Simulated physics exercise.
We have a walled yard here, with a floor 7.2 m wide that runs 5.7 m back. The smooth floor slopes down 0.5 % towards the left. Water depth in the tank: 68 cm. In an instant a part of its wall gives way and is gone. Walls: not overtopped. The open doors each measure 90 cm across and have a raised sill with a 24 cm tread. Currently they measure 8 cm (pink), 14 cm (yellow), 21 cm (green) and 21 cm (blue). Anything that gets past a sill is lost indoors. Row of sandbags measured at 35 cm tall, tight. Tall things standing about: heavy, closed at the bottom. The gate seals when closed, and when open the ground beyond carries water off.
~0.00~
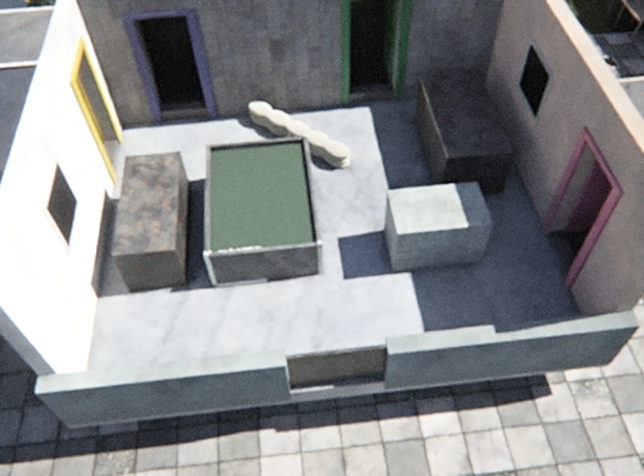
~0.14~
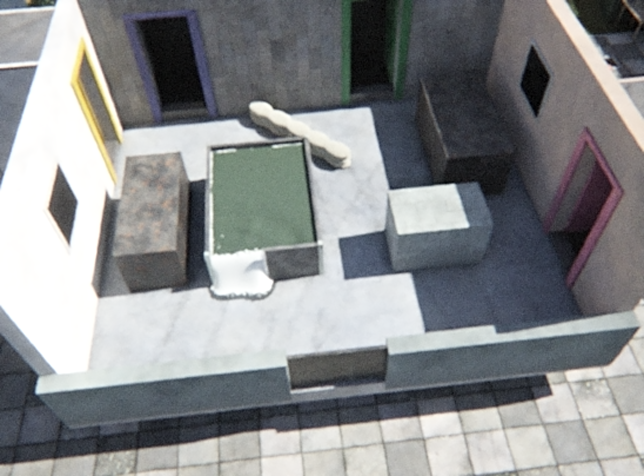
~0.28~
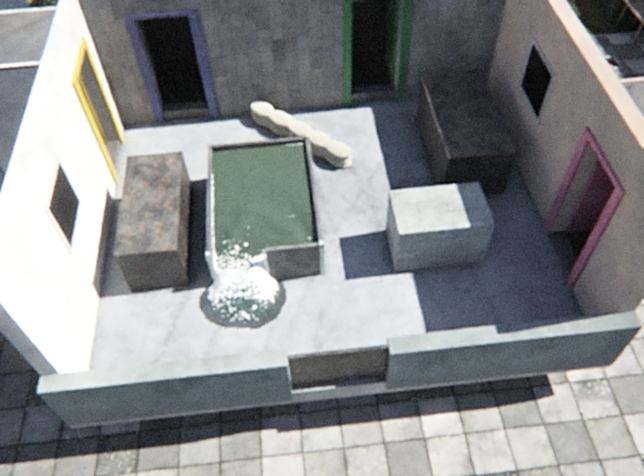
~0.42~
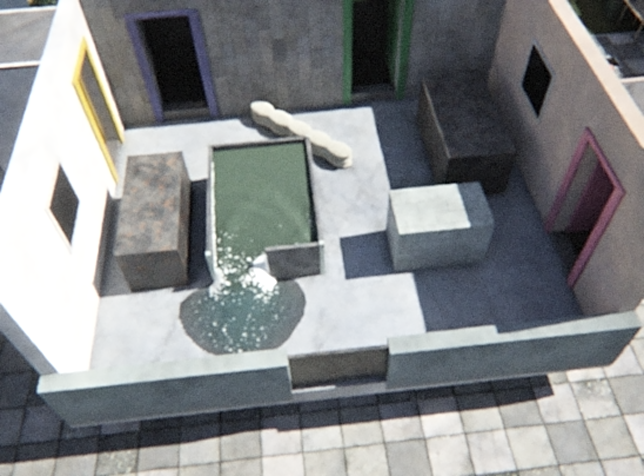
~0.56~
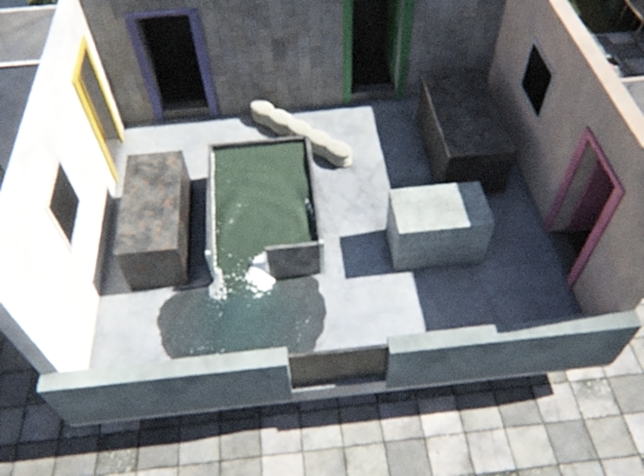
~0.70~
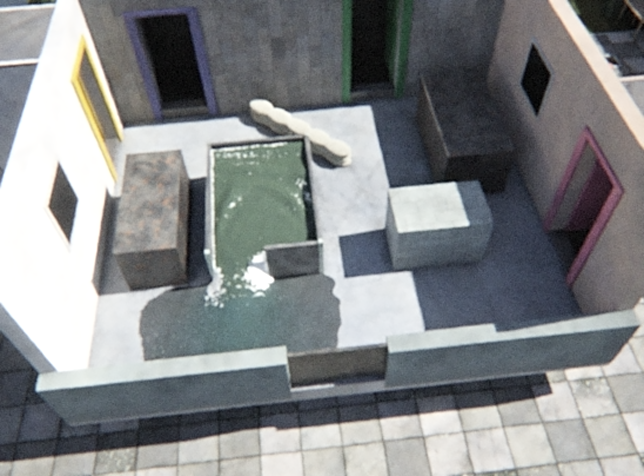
The clip opens on a walled yard with a still, green-looking tank of water among several blocks. Part of the tank's near wall vanishes and water pours out, splashing white onto the pale floor. The dark wet patch then spreads wider toward the low front wall, while ripples cross the tank.
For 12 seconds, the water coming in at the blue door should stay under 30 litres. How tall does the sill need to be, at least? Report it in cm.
Close to 7 cm is just enough.
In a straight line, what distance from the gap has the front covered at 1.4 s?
About 3.0 metres out.
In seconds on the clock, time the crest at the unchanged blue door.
Peak time: Around 5.0 s.
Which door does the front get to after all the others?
I'd say the green one.
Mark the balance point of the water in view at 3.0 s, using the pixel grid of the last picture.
Around (253, 272).
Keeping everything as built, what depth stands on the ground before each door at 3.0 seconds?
Pink door 2 cm, yellow door 0 cm, green door 0 cm, blue door 0 cm.
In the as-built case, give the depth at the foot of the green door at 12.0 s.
About 5.0 centimetres.
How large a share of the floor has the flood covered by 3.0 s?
Roughly 40 percent of the floor is wet.
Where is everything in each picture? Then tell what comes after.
In the first picture, still water, 68 cm deep, in the tank at (260, 195); the blue door at (175, 76) is dry.
In the second picture, water pours out at (241, 272) and has run 0.3 m, to (259, 296); about 9 cm deep outside, 68 cm at the back.
In the third picture, water pours out at (243, 272) and has run 0.7 m, to (233, 323); about 10 cm deep outside, 68 cm at the back.
In the fourth picture, the front is at a hidden place, 1.3 m from the gap at (243, 272); 1.7 m2 of floor is wet, 68 cm left at the back.
In the fifth picture, the front is at a hidden place, 1.7 m from the gap at (243, 271); 3.0 m2 of floor is wet, 68 cm left at the back.
In the sixth picture, the gap is at (242, 270), the front 1.8 m out at a hidden place; the back of the tank holds 64 cm; the blue door at (176, 74), 4.1 m from the gap, is still 4.1 m from the nearest water.
After 1.4 s water covers 15 % of the floor, deepest (41 cm) near (84, 398); it has not reached the blue door.
After 3.0 s water covers 40 % of the floor, deepest (32 cm) near (84, 398); it has not reached the blue door.
After 12.0 s water covers 95 % of the floor, deepest (16 cm) near (122, 132); 9 cm at the blue door, 0 litres in over its 21 cm sill.
At the blue door as built, the water arrived by 4.0 s and peaked near 12 cm at 4.8 s.
With a sill of 6 cm, 50 litres would have come in within the 12 s; with 8 cm, 20 litres. So under 30 litres takes about 7 cm.
